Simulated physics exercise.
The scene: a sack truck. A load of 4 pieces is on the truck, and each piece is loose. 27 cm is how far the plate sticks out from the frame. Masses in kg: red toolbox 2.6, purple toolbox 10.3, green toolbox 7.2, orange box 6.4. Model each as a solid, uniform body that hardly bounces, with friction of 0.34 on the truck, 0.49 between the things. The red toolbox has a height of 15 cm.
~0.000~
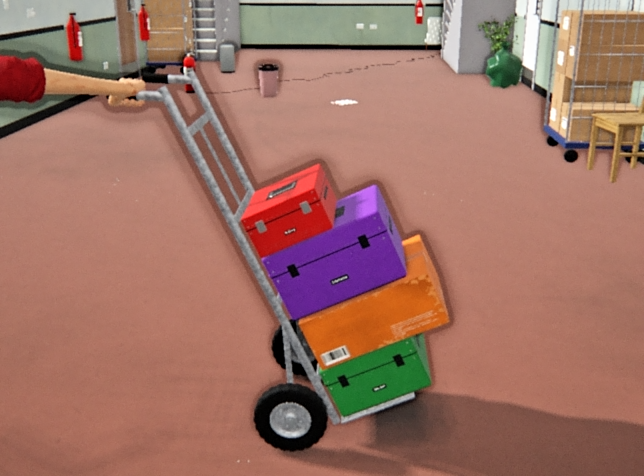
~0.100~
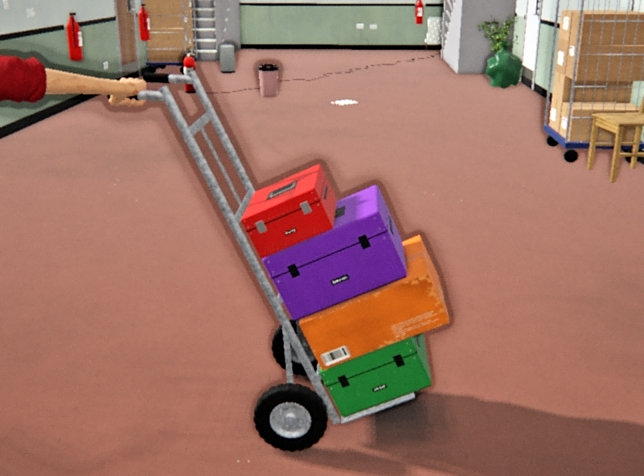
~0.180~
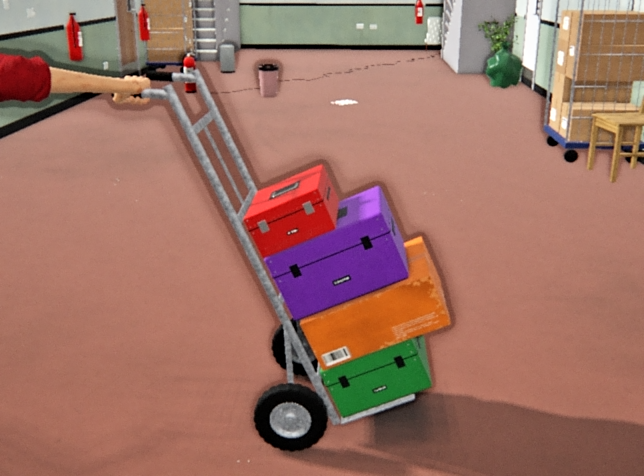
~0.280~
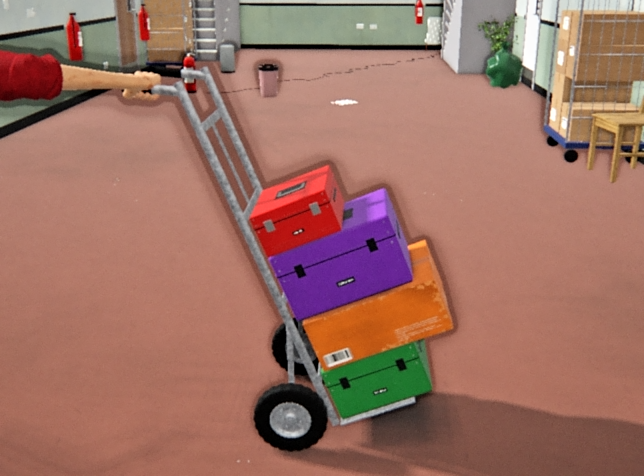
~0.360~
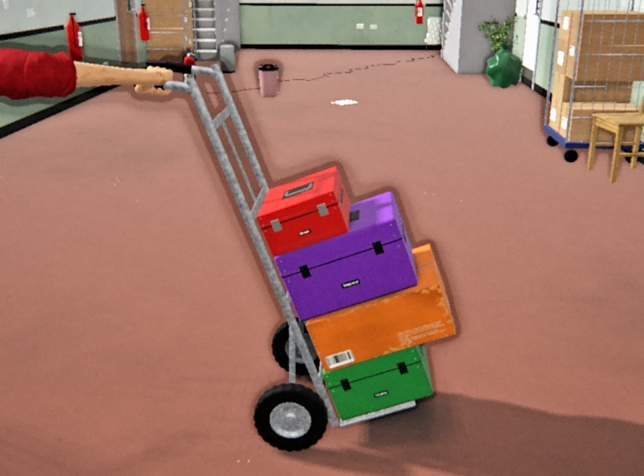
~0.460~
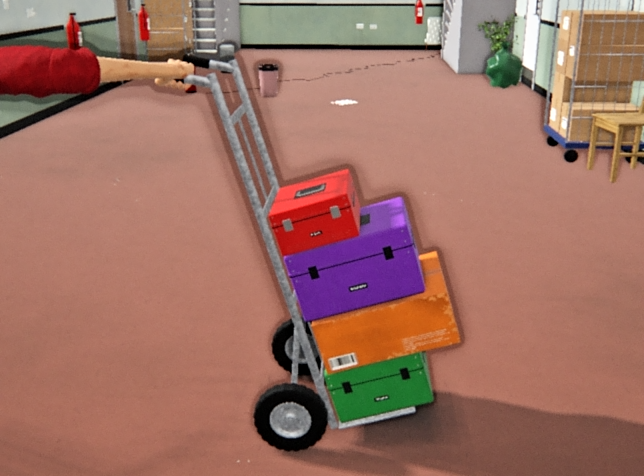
We see a hand gripping a tilted sack truck stacked with a green toolbox, an orange box, a purple toolbox and a red toolbox; the arm pushes the handle rightward, gradually bringing the truck and its load closer to upright.
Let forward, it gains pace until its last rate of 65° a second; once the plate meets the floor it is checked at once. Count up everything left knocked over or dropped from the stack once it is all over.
Nothing tips or drops.
After 0.76 s, 2° short of upright.
After 0.96 s, truck upright; red toolbox 4° off its base near (389, 224); purple toolbox 4° off its base near (405, 280); orange box 4° off its base.
After 1.36 s, truck upright; red toolbox moved 3 cm near (382, 225); purple toolbox moved 2 cm near (400, 280).
In the end (1.8 s), all 4 under 10 cm from the start. In the last view, red toolbox near (373, 226), purple toolbox near (394, 281).
